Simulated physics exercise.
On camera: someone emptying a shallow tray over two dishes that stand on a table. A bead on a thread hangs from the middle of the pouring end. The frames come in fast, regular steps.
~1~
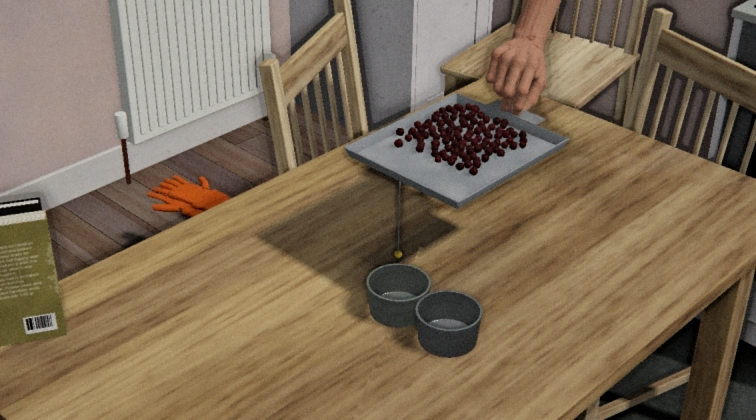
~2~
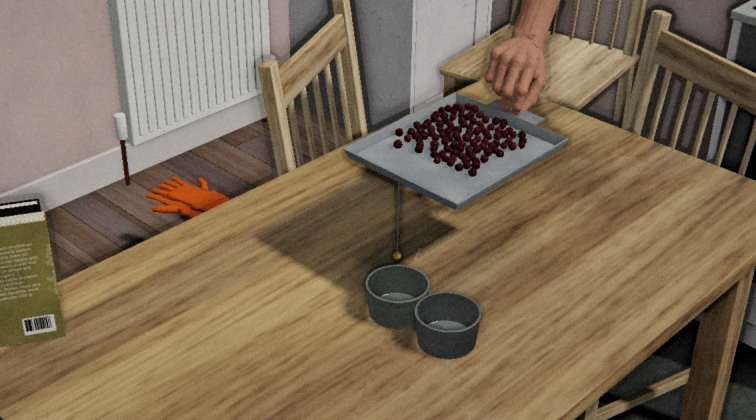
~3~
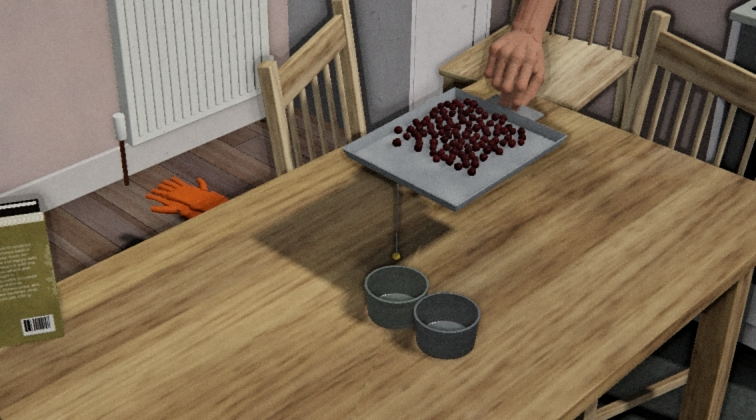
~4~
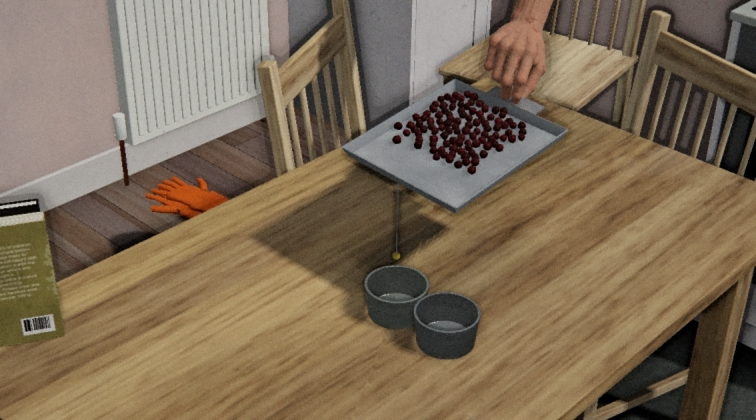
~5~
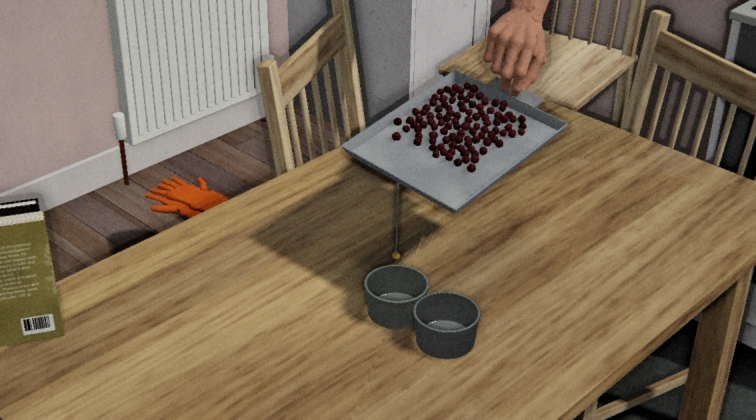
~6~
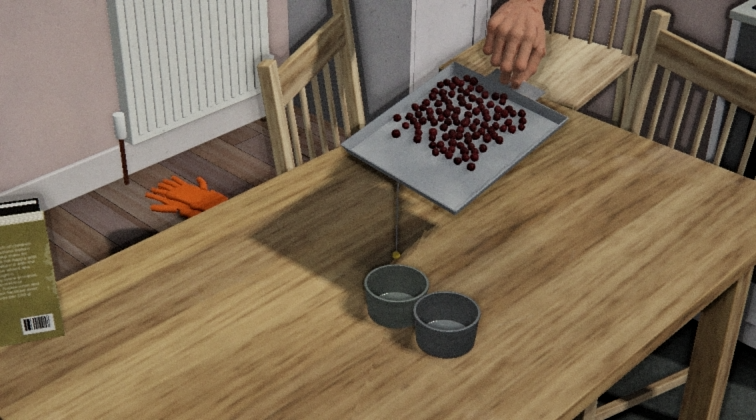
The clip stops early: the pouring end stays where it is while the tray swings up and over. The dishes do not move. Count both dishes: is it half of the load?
In the dishes lies more than half of it.
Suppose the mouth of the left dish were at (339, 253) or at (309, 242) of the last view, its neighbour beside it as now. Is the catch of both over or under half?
The first try: Below a half. The second: Less than half.
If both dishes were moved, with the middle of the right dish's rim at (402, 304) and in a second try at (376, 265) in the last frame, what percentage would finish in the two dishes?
In turn 40 and 10 in a hundred.
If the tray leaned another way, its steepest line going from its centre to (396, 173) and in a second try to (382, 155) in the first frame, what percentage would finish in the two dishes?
About 20 and 0 per cent.
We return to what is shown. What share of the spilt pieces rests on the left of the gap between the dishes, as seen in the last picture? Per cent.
Near 40 %.
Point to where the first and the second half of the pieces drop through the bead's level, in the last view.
Early half (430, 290), late half (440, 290).
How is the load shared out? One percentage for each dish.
Left dish: 30 %, right dish: 60 %.
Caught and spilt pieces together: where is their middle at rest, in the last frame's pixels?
Close to (436, 328).
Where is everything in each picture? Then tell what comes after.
In the first picture, corners of the pouring end near (350, 147) and (458, 199), level; middle of the load near (469, 138), dried cherries; left dish near (377, 307); right dish near (427, 336); bead on its thread near (398, 254).
In the second picture, corners of the pouring end near (349, 148) and (457, 200), level; middle of the load near (468, 138).
In the third picture, corners of the pouring end near (348, 148) and (456, 202), tipped barely, lowest at the right corner; middle of the load near (467, 136).
In the fourth picture, corners of the pouring end near (348, 147) and (455, 204), tipped a little, lowest at the right corner; middle of the load near (467, 131).
In the fifth picture, corners of the pouring end near (347, 145) and (455, 205), tipped a little, lowest at the right corner; middle of the load near (467, 126).
In the sixth picture, corners of the pouring end near (347, 144) and (455, 207), tipped a little, lowest at the right corner; middle of the load near (467, 121); left dish near (375, 308); right dish near (425, 337).
Shortly afterwards, tray tipped steeply; the bulk on the tray; a little in the right dish; only a few in the left dish; only a few outside both; a little in the air.
Next, tray tipped right over; a little on the tray; near half in the right dish; near a quarter in the left dish; only a few outside both; a little in the air.
Some moments later, tray tipped past a quarter turn; near half in the right dish; near a third in the left dish; a little outside both.
In the end, tray tipped past a quarter turn; near half in the right dish; near a third in the left dish; a little outside both.
